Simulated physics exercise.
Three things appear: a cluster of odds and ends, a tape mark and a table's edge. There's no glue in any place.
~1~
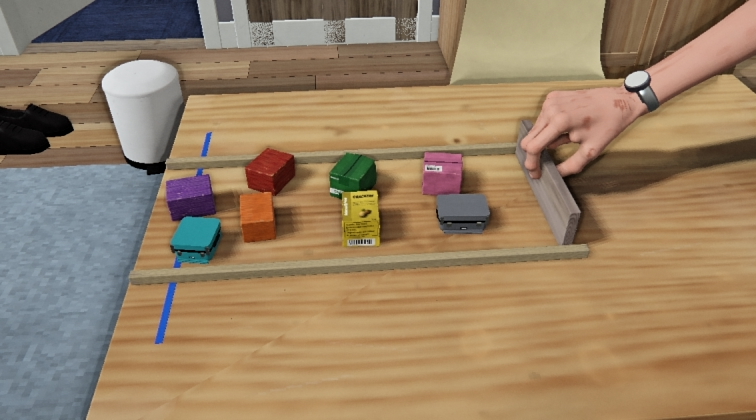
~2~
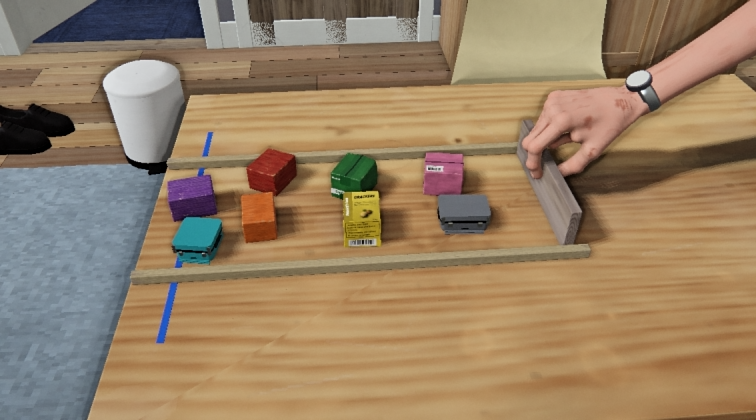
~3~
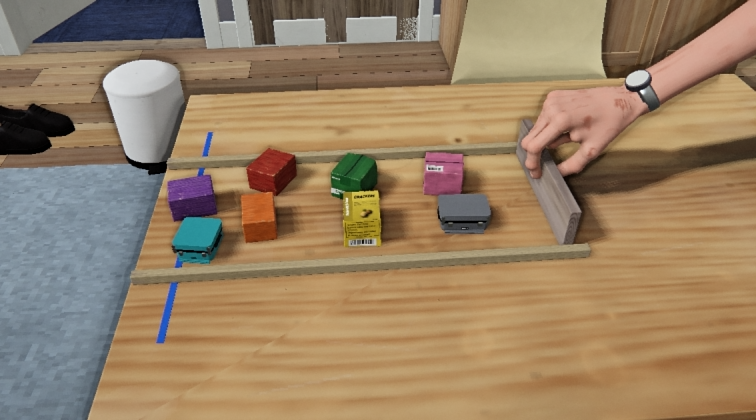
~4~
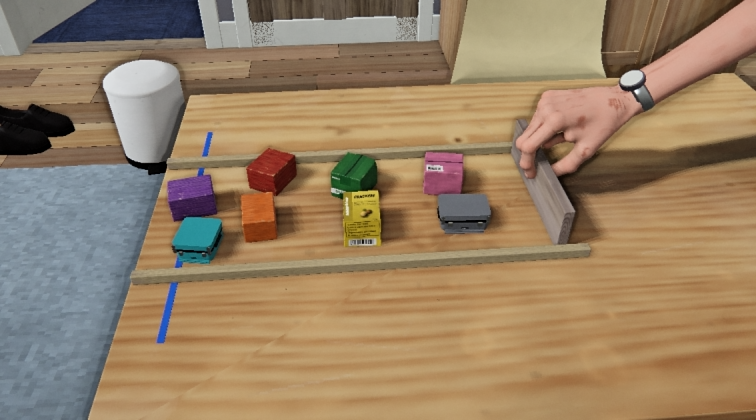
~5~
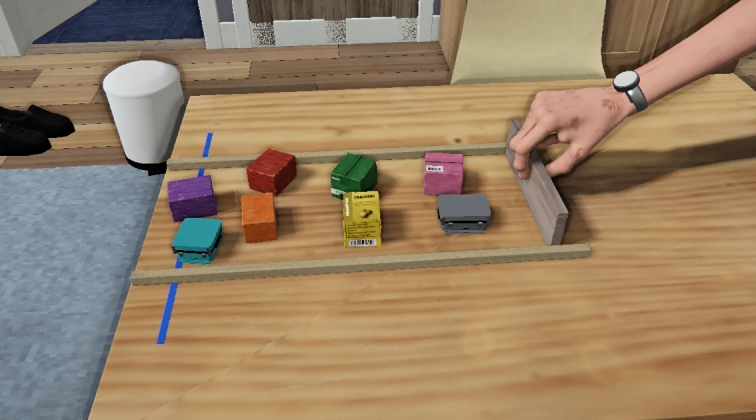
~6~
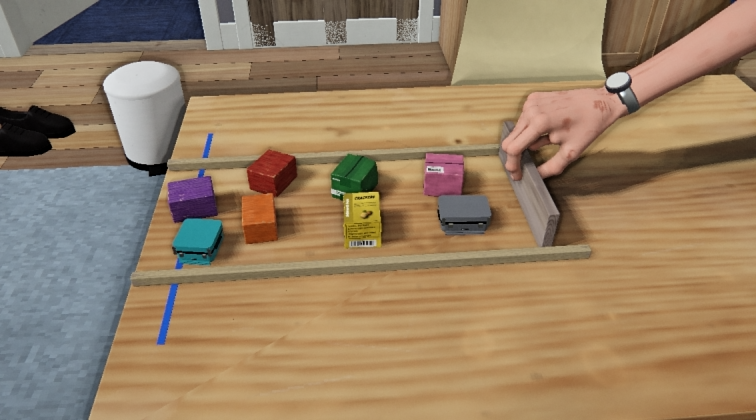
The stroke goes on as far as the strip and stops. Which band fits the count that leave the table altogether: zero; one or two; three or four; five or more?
Fallen: At least five.
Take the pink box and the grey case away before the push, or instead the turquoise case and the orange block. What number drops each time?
Well, the first time you'd get 3, and the next time 3.
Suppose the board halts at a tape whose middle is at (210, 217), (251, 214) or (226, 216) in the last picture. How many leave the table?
Try 1: 4; try 2: 2; try 3: 3.
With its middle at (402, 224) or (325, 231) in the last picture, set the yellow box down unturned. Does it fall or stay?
For the first start it does not stay, and for the second it does not stay.
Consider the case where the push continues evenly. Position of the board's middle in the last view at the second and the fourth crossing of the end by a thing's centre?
For the first, roughly (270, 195); for the next, roughly (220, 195).
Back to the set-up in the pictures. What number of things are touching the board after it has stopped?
Result: 3 in all.
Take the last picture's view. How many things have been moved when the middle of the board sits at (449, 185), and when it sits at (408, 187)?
Up to then 2, and up to the other point 4.
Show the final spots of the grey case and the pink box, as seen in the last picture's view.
About (158, 234), and the other about (170, 201).
Soon after, none off yet; purple block at rest near (193, 199); turquoise case at rest near (200, 242); orange block at rest near (260, 218).
After that, none off yet; purple block at rest near (193, 199); turquoise case moving near (190, 244); orange block displaced about its own width near (229, 219).
And then, two off so far; purple block on its way down near (148, 291); turquoise case upside down near (125, 300); orange block tilting a little near (135, 224).
In the end, the number that fall off is five or more; gone, yellow box, green box, orange block, turquoise case and purple block.
